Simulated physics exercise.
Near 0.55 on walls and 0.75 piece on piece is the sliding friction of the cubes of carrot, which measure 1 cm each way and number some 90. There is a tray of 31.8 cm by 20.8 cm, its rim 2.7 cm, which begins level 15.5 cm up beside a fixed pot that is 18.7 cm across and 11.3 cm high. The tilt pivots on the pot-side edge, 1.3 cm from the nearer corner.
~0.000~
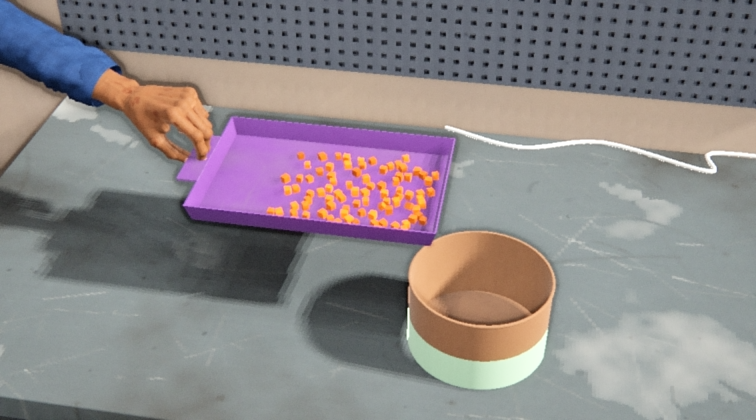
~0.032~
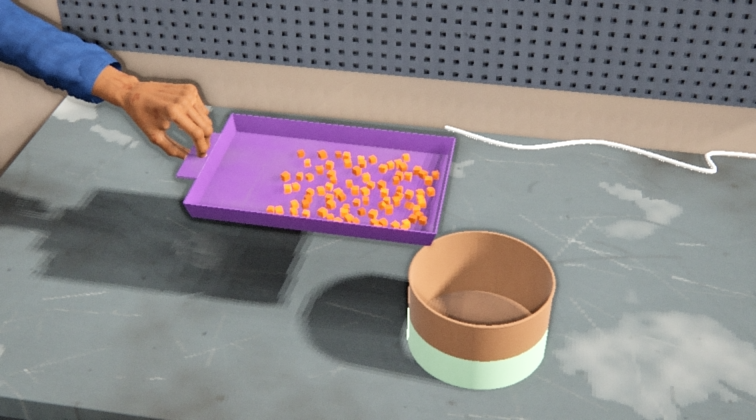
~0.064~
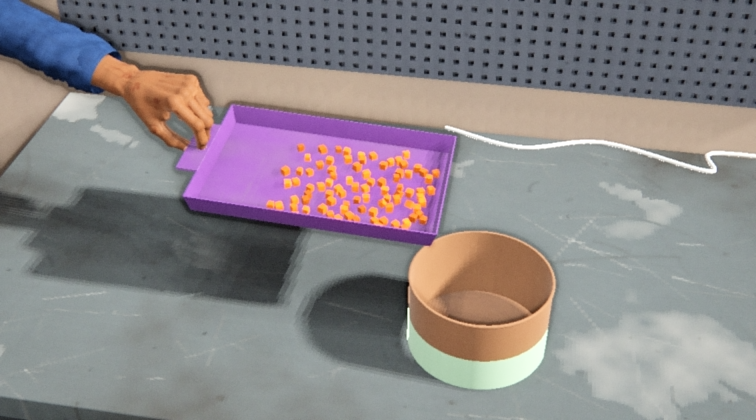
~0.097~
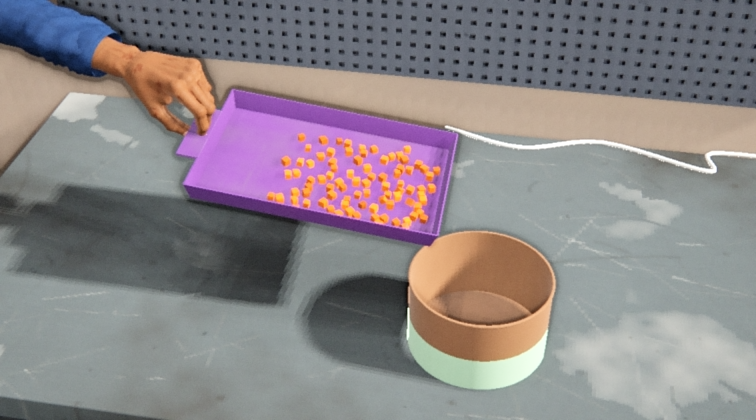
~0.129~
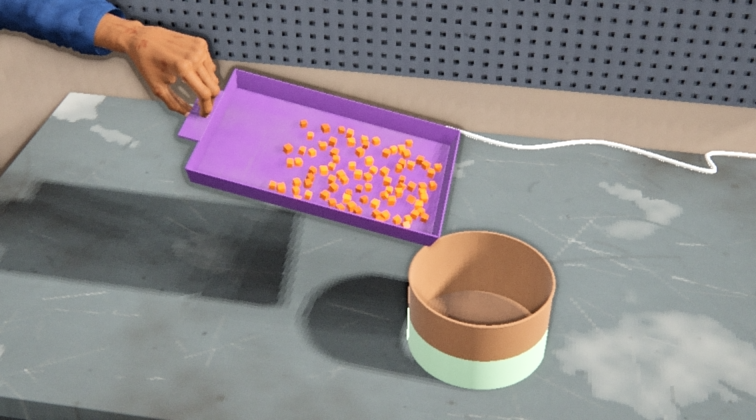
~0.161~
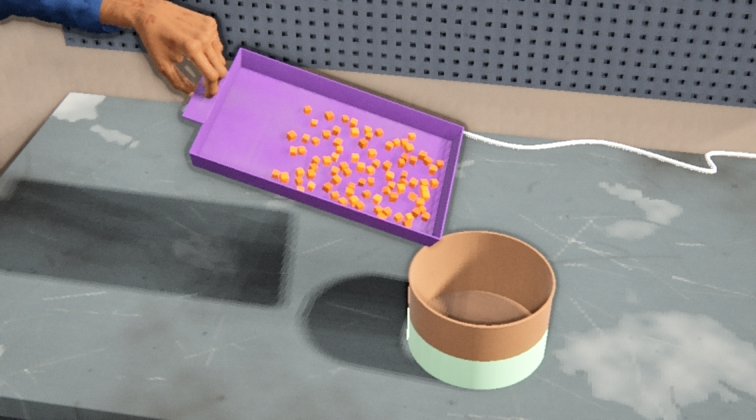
A purple tray scattered with small orange pieces lay level at first, then a hand on its left end lifted that side steadily higher, slanting the tray down toward a brown and pale green pot.
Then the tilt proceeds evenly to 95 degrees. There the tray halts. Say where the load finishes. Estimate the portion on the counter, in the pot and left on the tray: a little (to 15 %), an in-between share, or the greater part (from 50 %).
Counter: A little; pot: The greater part; tray: A little.
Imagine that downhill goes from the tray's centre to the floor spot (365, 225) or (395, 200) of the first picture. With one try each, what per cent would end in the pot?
About 75 per cent on the first try and 70 per cent on the second.
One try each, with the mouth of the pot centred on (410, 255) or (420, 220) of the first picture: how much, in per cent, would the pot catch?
First try about 25 per cent, second try about 0 per cent.
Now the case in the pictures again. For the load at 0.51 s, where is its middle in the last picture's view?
Roughly (450, 211).
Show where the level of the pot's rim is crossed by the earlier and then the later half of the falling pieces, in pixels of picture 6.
Around (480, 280), then (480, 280).
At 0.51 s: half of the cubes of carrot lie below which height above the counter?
I'd put it near 20 cm.
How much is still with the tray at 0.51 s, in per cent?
Around 100 percent.
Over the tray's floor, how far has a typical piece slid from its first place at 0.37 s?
Some 1 cm.
Then, at 0.37 s, tilt 59 degrees; the tray holds 100 %, the pot 0 %.
After 0.51 s, tilt 85 degrees; the tray holds 100 %, the pot 0 %.
Then, at 0.77 s, tilt 95 degrees; the tray holds 5 %, the pot 90 %.
At rest (2.2 s), counter 0 %, pot 100 %, tray 0 %.
